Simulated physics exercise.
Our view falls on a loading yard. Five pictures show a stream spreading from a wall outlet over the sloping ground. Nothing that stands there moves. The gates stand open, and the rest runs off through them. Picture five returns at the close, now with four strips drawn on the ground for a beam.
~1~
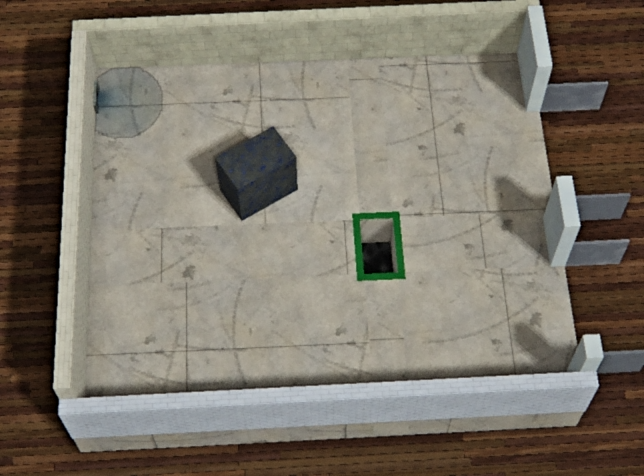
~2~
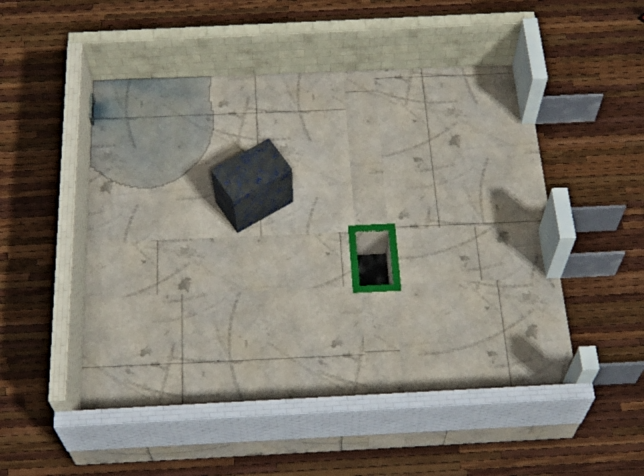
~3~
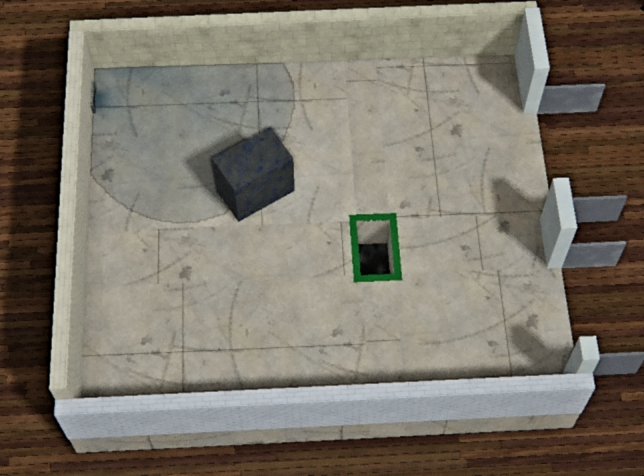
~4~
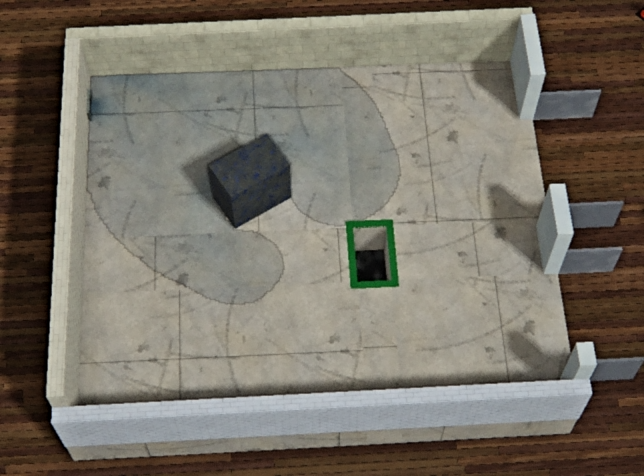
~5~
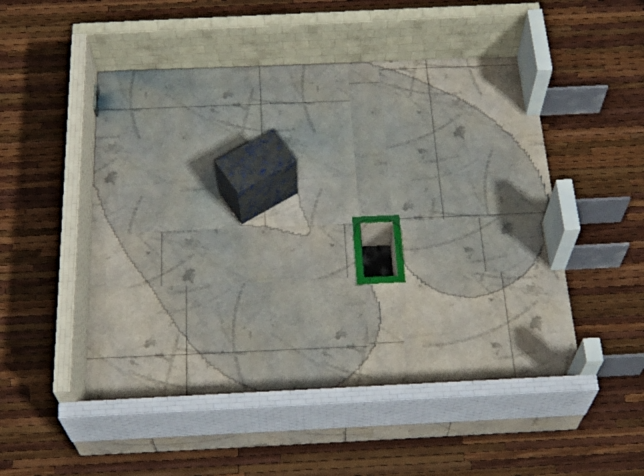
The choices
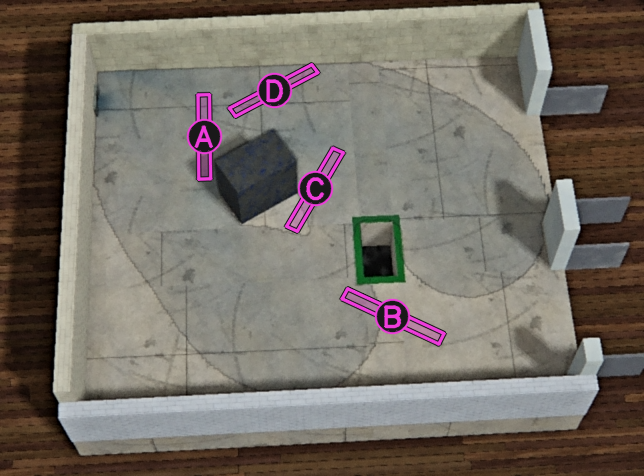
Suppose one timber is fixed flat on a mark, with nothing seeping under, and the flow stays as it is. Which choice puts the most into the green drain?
B is best.
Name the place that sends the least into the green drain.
Here it is place C.
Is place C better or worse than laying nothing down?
It is worse.
In magenta, A from (204, 178) to (203, 94); B from (344, 293) to (441, 338); C from (291, 228) to (338, 150); D from (232, 112) to (314, 68).
Choosing A, about 9 % of the stream goes into the green drain, about 91 % out by the gates.
Choosing B, about 14 % of the stream goes into the green drain, about 86 % out by the gates.
Choosing C, about 2 % of the stream goes into the green drain, about 98 % out by the gates.
Choosing D, about 7 % of the stream goes into the green drain, about 93 % out by the gates.
